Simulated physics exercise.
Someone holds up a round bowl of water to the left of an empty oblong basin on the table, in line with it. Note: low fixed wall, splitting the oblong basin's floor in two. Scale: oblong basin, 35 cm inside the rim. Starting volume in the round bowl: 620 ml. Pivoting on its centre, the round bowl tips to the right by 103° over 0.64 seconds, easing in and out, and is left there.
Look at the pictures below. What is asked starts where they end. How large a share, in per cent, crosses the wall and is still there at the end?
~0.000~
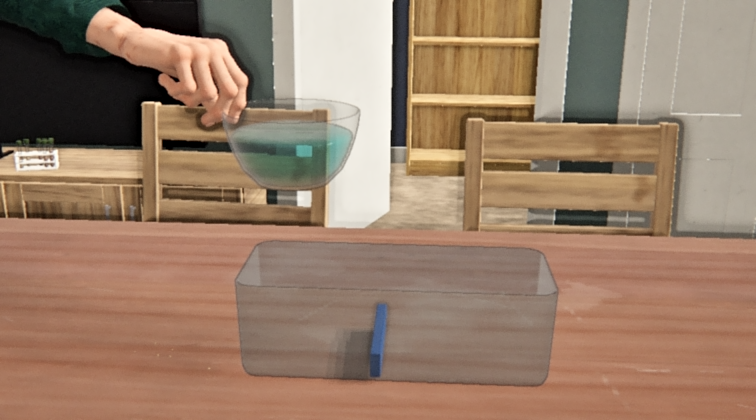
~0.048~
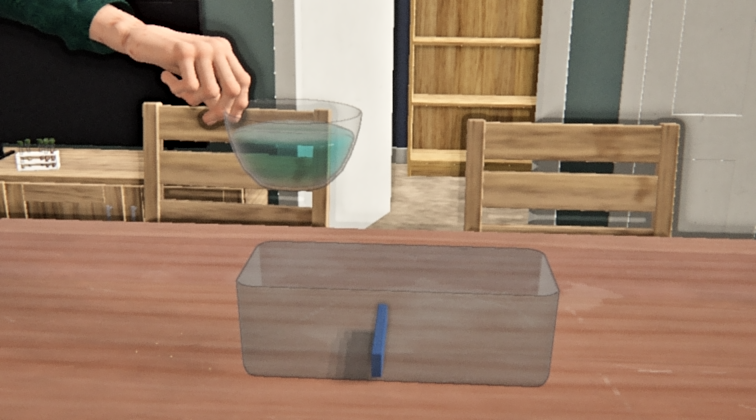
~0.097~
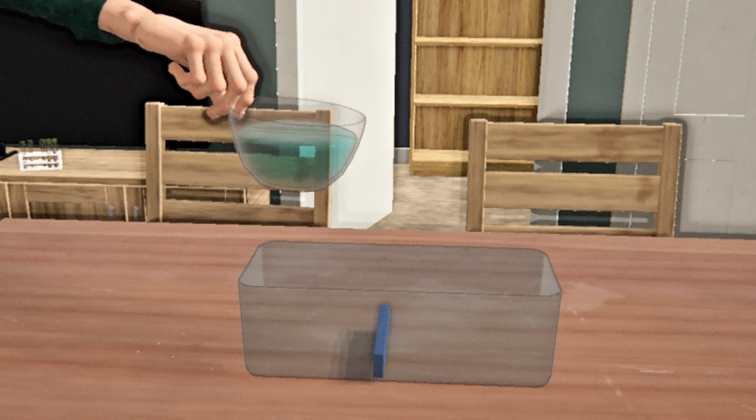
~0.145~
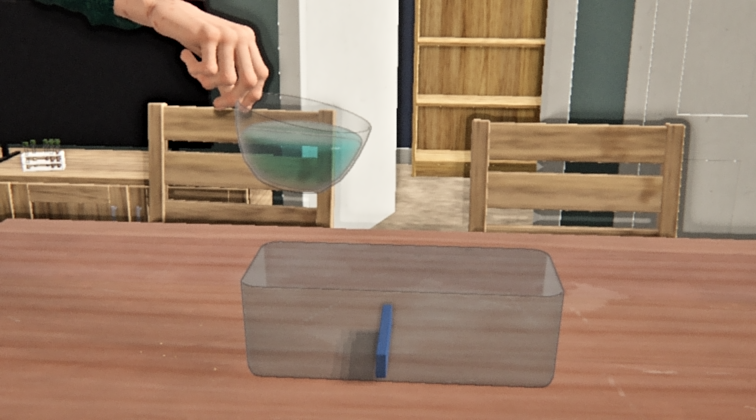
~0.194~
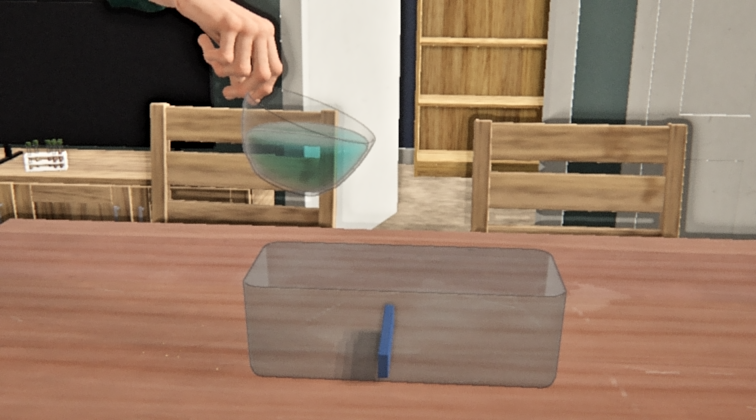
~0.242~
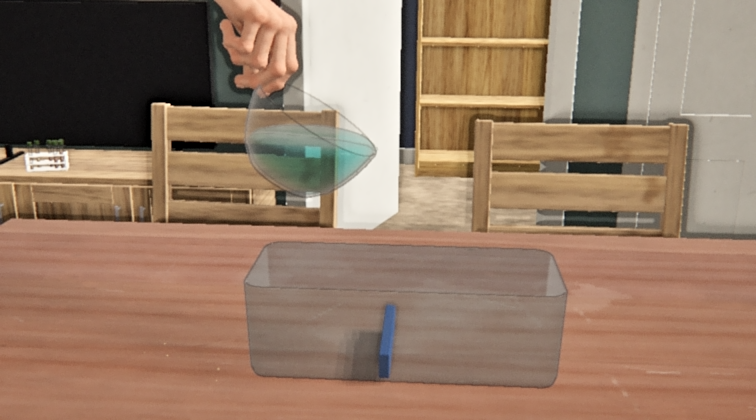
A share of about 73 per cent.
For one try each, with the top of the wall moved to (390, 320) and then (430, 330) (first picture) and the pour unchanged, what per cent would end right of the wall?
First try about 60 %, second try about 15 %.
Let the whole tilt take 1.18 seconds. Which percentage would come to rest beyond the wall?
Then you'd be looking at around 80 in a hundred.
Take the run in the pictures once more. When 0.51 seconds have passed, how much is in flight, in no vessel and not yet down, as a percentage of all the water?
My guess is roughly 44 %.
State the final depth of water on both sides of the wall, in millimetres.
Around 8 mm deep on the left, around 18 mm deep on the right.
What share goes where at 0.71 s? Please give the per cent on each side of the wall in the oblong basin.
I'd put the left at some 20 and the right at some 72.
Then, 0.51 s in, the tilt is 93° and 24 per cent is still to pour, 0 is left of the wall and 32 right of it.
Then, 0.71 s in, the tilt is 103° and 1 per cent is still to pour, 21 is left of the wall and 72 right of it.
Then, 0.92 s in, the tilt is 103° and 0 per cent is still to pour, 25 is left of the wall and 74 right of it.
Then, 1.14 s in, the tilt is 103° and 0 per cent is still to pour, 26 is left of the wall and 73 right of it.
Finally, 26 per cent lies left of the wall, 73 right of it and 1 outside.
